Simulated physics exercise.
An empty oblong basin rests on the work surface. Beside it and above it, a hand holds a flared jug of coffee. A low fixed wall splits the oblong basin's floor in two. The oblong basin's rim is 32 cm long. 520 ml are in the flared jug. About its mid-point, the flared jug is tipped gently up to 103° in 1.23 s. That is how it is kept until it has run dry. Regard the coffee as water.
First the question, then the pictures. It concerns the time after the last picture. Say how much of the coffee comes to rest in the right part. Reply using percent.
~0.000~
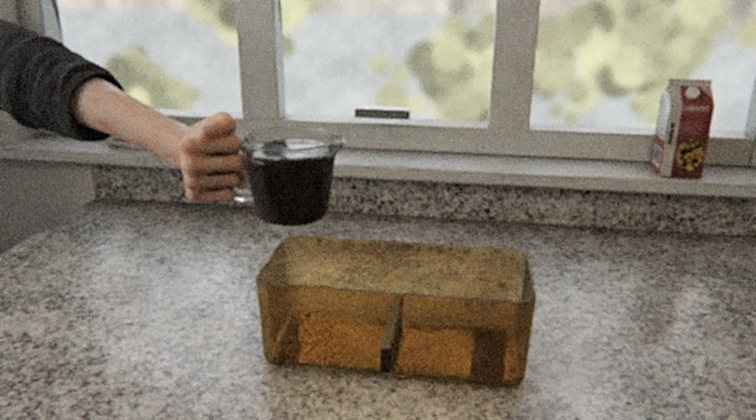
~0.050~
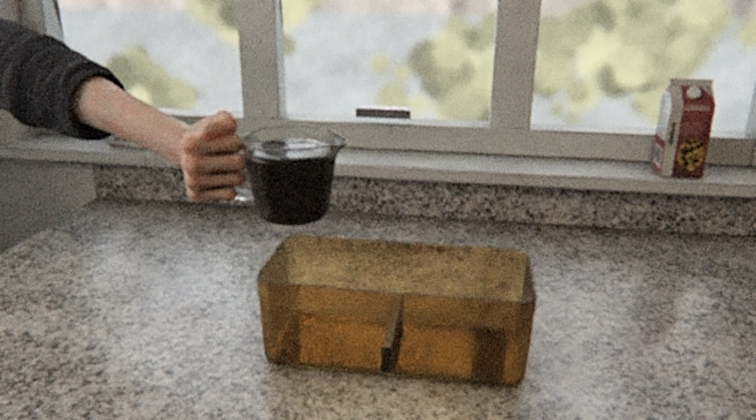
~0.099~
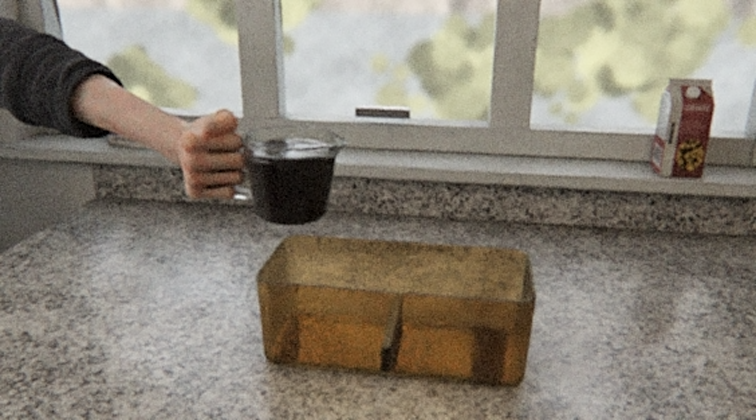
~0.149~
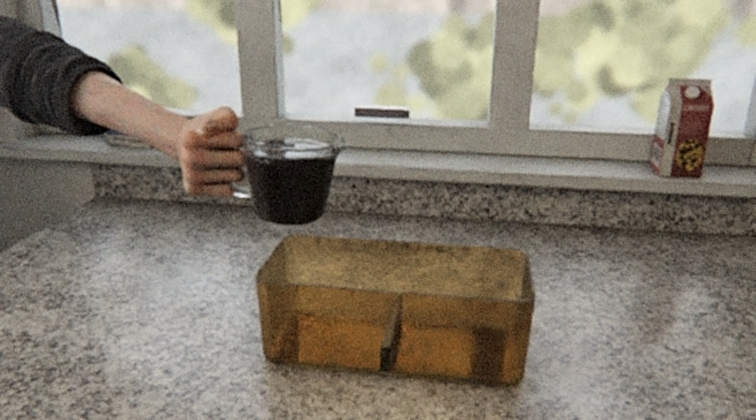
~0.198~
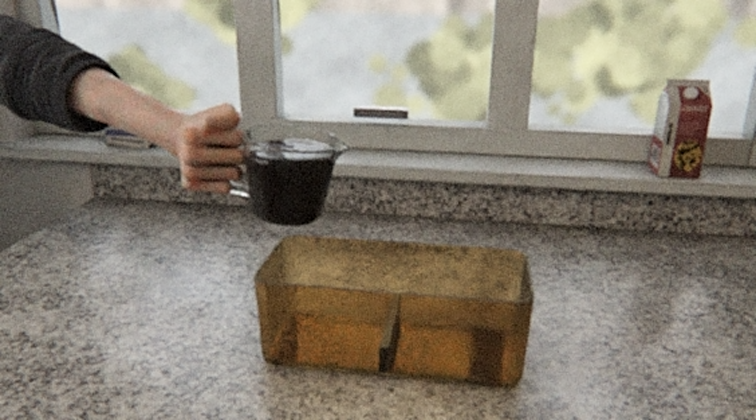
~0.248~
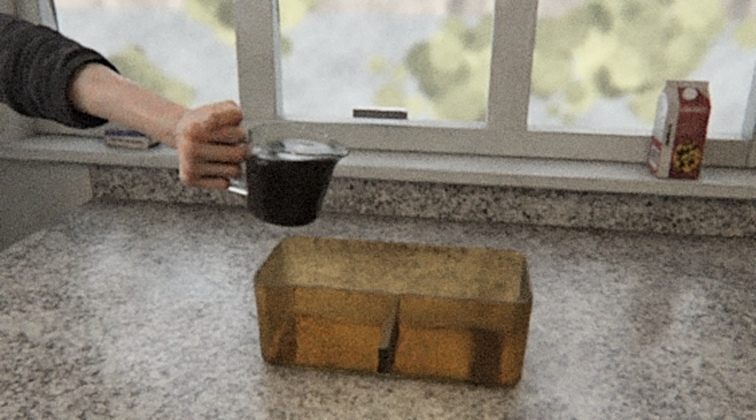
About 53 per cent comes to rest there.
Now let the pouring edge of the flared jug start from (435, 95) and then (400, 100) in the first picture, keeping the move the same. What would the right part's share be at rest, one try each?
85 and 90 %.
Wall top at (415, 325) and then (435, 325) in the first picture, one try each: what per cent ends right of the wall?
The first gives near 10 per cent and the second near 10 per cent.
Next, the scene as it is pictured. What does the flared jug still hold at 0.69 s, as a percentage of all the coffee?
Remaining: Near 70 % of the total.
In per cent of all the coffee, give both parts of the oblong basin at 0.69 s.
I'd say about 2 left and about 9 right.
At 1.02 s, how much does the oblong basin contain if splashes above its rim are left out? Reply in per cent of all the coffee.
Looks like about 74 % of the whole amount.
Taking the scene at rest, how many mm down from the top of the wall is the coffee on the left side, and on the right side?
It's around 22 mm on the left side and around 20 mm on the right side.
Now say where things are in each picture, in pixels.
Tilt 0°; pouring edge (345, 142); surface from (250, 147) to (334, 151); the oblong basin's rim runs from (271, 258) to (531, 276); the wall's top is at (393, 321), in the first frame.
Tilt 0°; pouring edge (347, 142); surface from (251, 146) to (334, 151), in the second frame.
Tilt 2°; pouring edge (347, 143); surface from (251, 146) to (335, 151), in the third frame.
Tilt 4°; pouring edge (347, 145); surface from (252, 146) to (336, 151), in the fourth frame.
Tilt 6°; pouring edge (348, 148); surface from (251, 147) to (337, 152), in the fifth frame.
Tilt 10°; pouring edge (349, 153); surface from (253, 148) to (339, 154), in the sixth frame.
After 0.69 s the tilt is 62° and 71 per cent is still to pour, 2 is left of the wall and 9 right of it.
After 1.02 s the tilt is 96° and 15 per cent is still to pour, 25 is left of the wall and 49 right of it.
After 1.36 s the tilt is 103° and 0 per cent is still to pour, 46 is left of the wall and 53 right of it.
After 1.73 s the tilt is 103° and 0 per cent is still to pour, 46 is left of the wall and 53 right of it.
In the end 46 per cent lies left of the wall, 53 right of it and 1 outside.
